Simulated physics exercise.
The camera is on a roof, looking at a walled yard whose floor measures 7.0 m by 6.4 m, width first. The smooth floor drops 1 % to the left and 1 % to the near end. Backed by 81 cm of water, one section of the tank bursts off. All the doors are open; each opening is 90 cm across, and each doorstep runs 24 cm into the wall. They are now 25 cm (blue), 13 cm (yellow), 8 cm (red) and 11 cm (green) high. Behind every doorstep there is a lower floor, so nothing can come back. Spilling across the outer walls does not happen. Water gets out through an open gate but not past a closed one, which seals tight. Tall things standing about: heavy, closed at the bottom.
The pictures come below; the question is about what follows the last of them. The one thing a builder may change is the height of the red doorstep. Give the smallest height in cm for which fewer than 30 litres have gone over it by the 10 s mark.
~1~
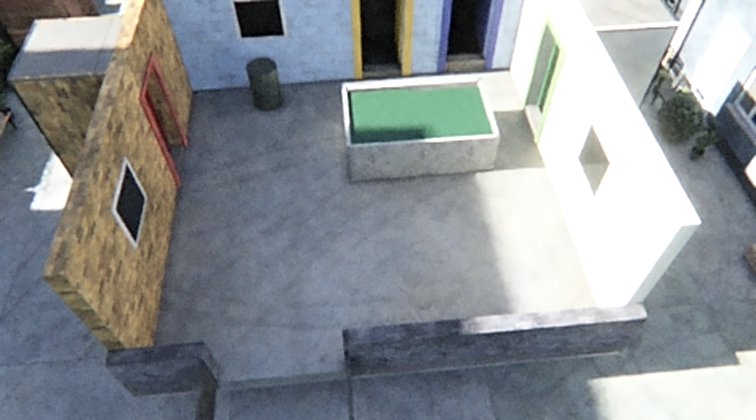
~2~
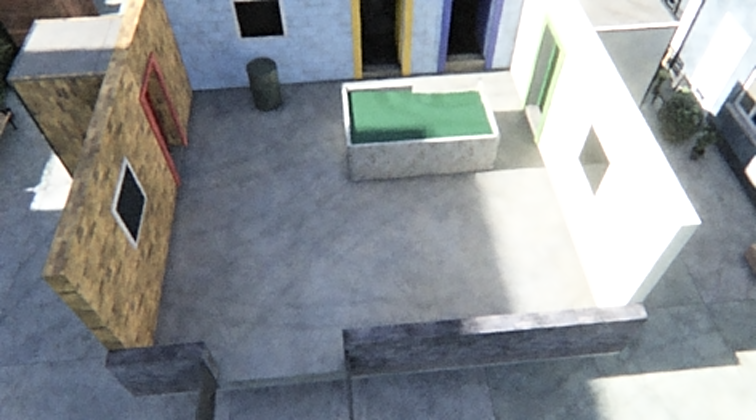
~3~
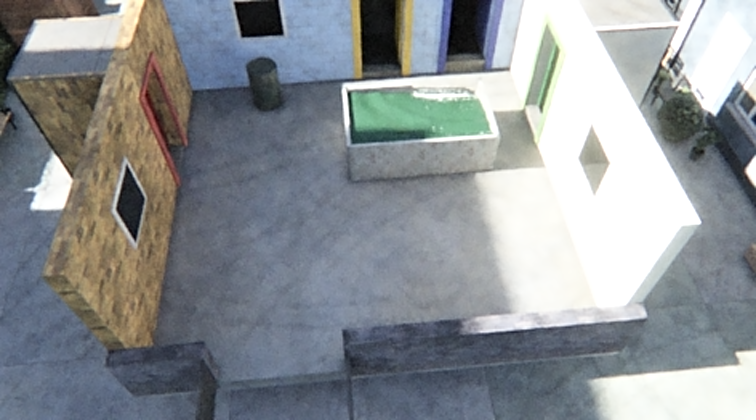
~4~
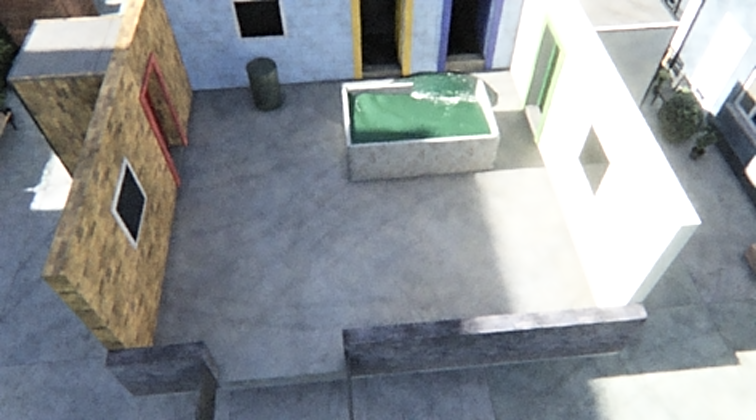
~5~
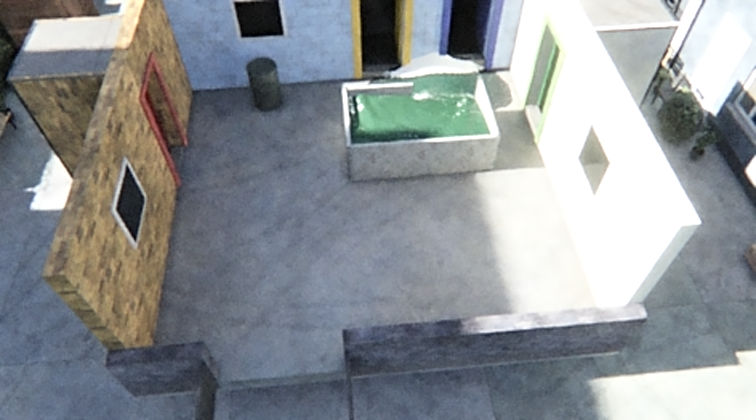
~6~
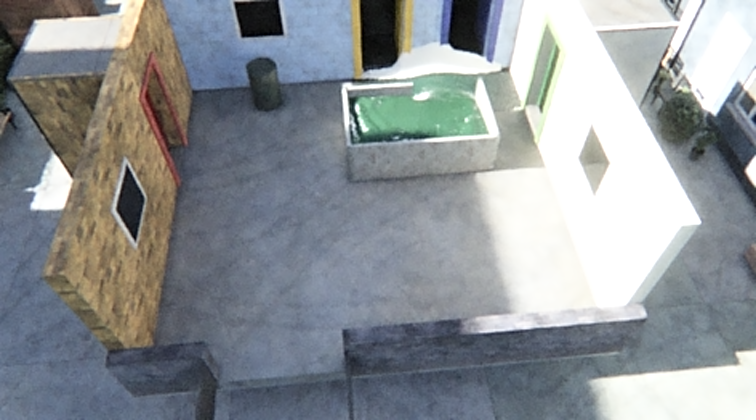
About 9 cm.
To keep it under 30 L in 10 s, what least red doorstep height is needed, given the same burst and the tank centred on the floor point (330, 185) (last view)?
At least roughly 7.5 cm high.
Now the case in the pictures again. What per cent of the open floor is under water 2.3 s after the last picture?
Wet: Close to 45 %.
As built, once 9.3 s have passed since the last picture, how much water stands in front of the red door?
Some 7.5 cm.
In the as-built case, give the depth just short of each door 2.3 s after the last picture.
Depth (cm): Blue 34 / yellow 20 / red 9 / green 13.
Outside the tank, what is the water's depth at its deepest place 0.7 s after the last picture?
68 cm.
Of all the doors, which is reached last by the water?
The red one.
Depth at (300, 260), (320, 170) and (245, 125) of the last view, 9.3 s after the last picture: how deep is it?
About 7, 3 and 6 cm.
Then, 0.7 s after the last picture water covers 15 % of the floor, deepest (68 cm) near (504, 70); it has not reached the red door.
Then, 2.3 s after the last picture water covers 45 % of the floor, deepest (35 cm) near (504, 70); 9 cm at the red door, 0 litres in over its 8 cm doorstep.
Then, 9.3 s after the last picture water covers 90 % of the floor, deepest (17 cm) near (172, 227); 7 cm at the red door, 41 litres in over its 8 cm doorstep.
At the red door as built, the water peaked near 15 cm, 2.9 s after the last picture.
Run again over the same 10 s with other heights there, 41 litres in over 8 cm, 13 litres over 10.5 cm. The limit of 30 litres is kept from about 9 cm up.
